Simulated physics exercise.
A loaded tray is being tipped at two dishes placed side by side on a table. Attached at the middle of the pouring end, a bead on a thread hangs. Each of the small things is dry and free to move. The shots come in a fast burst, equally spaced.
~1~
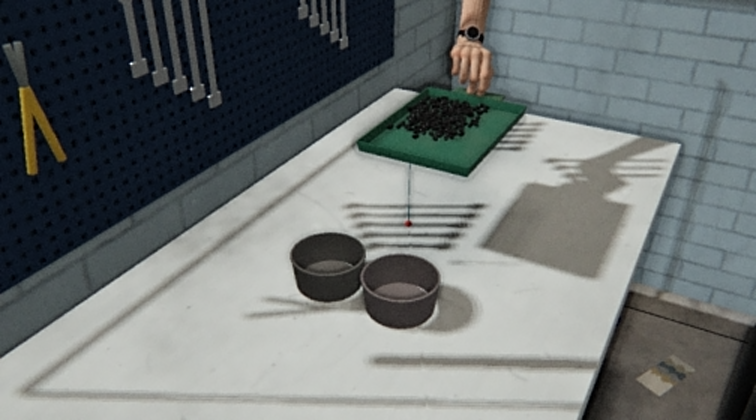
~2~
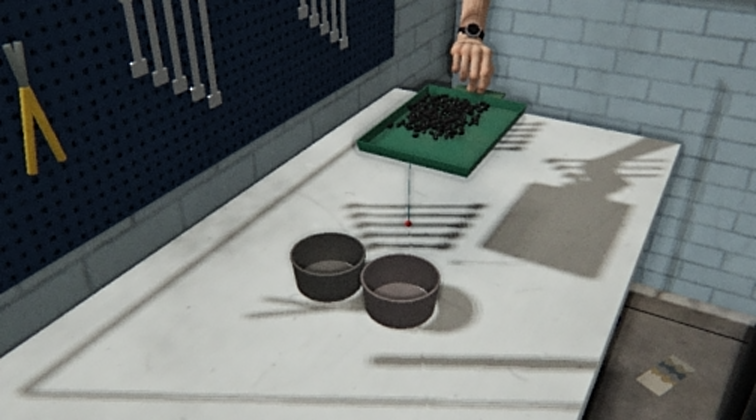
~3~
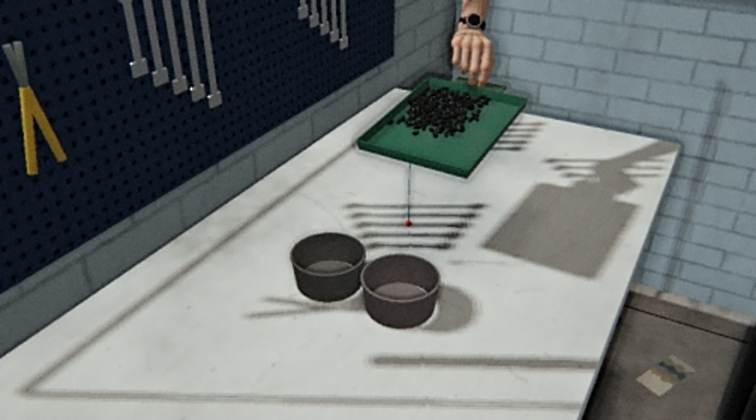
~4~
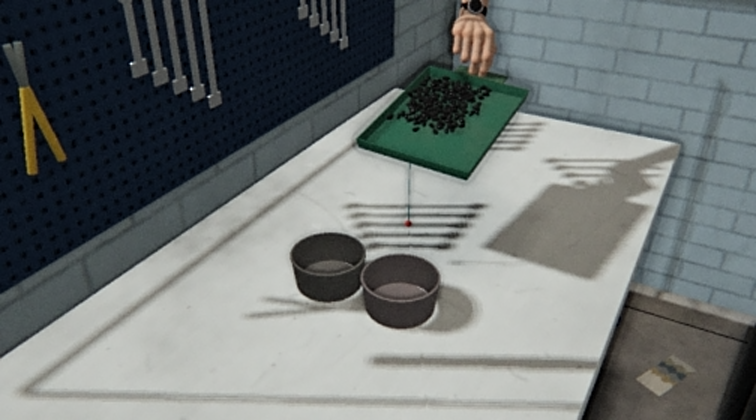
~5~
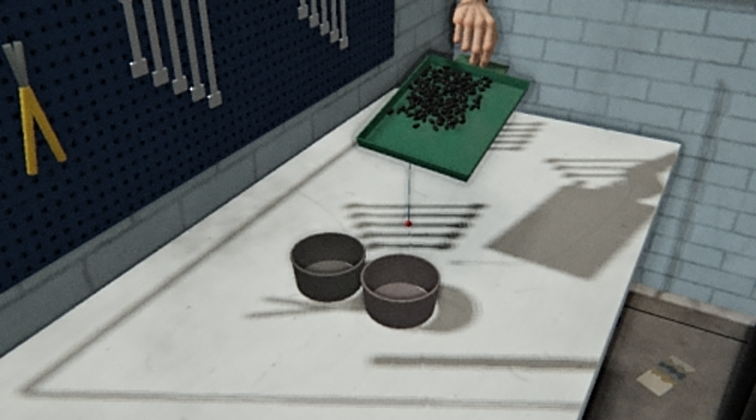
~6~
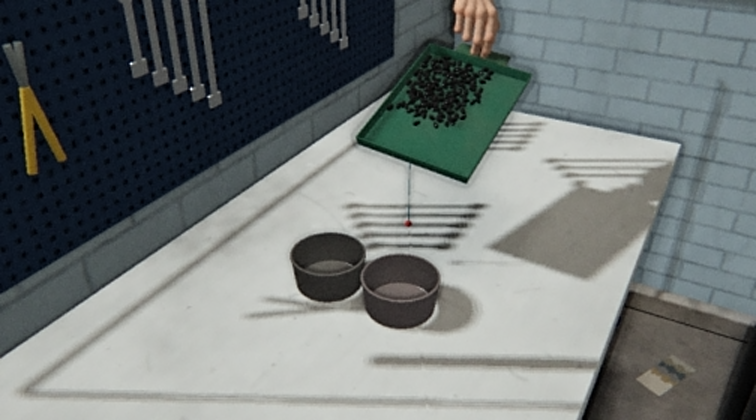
A workbench with a white top stands in a room with pale blue brick walls and a dark pegboard of tools, seen from above at an angle by a still camera. Two dark round dishes sit side by side below a green tray of black beans, with a small red bead hanging from its near edge. A hand wearing a watch raises the tray's far end, steadily steepening it toward the viewer.
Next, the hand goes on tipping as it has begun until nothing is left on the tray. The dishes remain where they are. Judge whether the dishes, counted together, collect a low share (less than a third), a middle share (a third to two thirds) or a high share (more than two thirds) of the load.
The dishes collect a low share.
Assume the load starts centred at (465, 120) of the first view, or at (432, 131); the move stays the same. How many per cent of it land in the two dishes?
It would be roughly 10 per cent for the first and roughly 10 per cent for the second.
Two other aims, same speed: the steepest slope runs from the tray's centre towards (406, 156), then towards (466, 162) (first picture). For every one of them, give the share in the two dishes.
Shares: 30 %, then 0 %.
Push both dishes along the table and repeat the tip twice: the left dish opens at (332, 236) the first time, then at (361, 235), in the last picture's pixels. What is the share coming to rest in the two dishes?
Roughly 20 % and 70 %.
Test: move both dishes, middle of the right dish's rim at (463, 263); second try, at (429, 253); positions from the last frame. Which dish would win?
Position 1 - the right-side one; position 2 - the right-side one.
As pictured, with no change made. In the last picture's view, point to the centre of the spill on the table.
It's centred close to pixel (452, 284).
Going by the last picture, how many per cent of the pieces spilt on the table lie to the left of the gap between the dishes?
0 per cent, roughly.
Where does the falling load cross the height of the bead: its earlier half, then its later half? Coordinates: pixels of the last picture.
The leading part at (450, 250), the rest of it at (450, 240).
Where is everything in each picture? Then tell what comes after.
The first frame shows corners of the pouring end (359, 141) and (468, 166), level; middle of the load (438, 117), black beans; left dish (308, 284); right dish (382, 310); bead on its thread (408, 224).
The second frame shows corners of the pouring end (359, 140) and (468, 167), level; middle of the load (438, 115).
The third frame shows corners of the pouring end (359, 139) and (468, 169), tipped barely, lowest at the right corner; middle of the load (438, 110).
The fourth frame shows corners of the pouring end (359, 138) and (467, 171), tipped a little, lowest at the right corner; middle of the load (439, 103).
The fifth frame shows corners of the pouring end (359, 137) and (467, 173), tipped a little, lowest at the right corner; middle of the load (439, 96).
The sixth frame shows corners of the pouring end (358, 136) and (467, 176), tipped clearly, lowest at the right corner; middle of the load (439, 89); left dish (308, 284); right dish (382, 310).
Just after the last frame, tray tipped steeply; the larger part on the tray; about a tenth in the air.
A moment on, tray tipped right over; roughly half on the tray; about a tenth in the right dish; roughly half outside both; about a tenth in the air.
Further on, tray tipped past a quarter turn; about a tenth in the right dish; almost all outside both.
When it is over, tray tipped past a quarter turn; about a tenth in the right dish; not one in the left dish; almost all outside both.
